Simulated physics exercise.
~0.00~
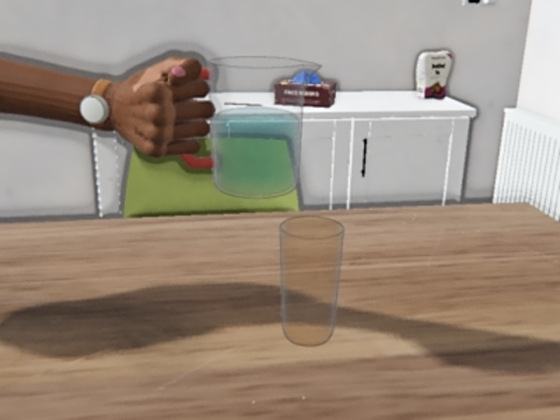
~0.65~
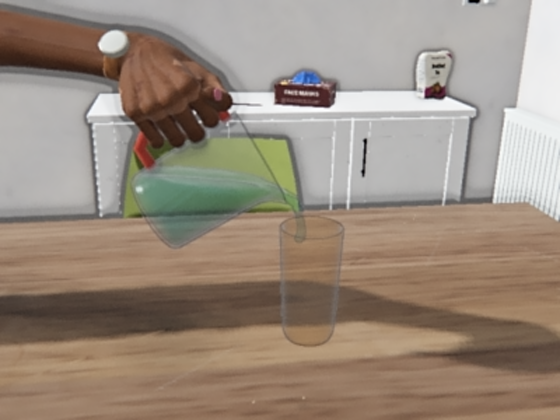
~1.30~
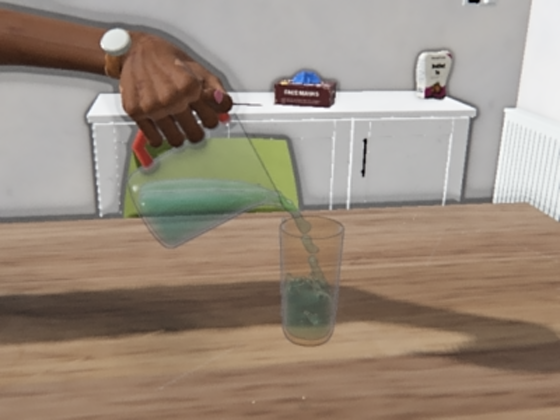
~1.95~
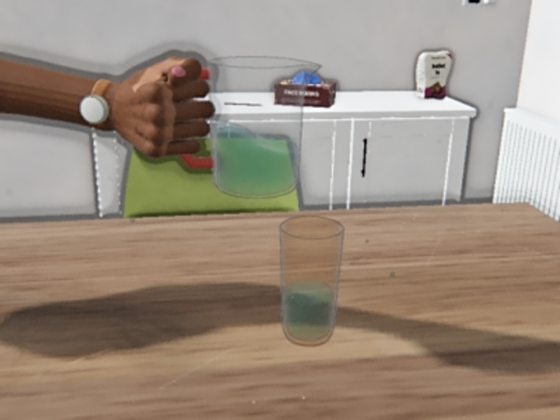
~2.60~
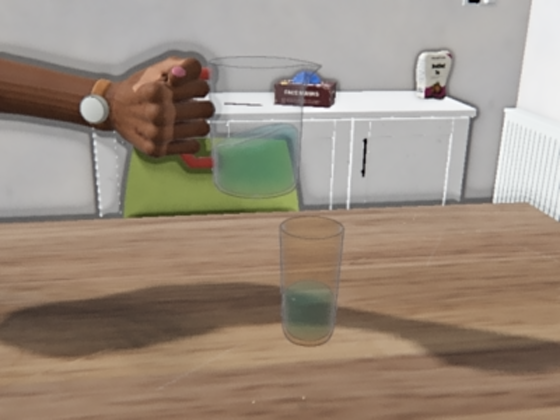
Hand tipping a clear pitcher of greenish water into an empty slim glass, then righting it, leaving the glass partly filled.
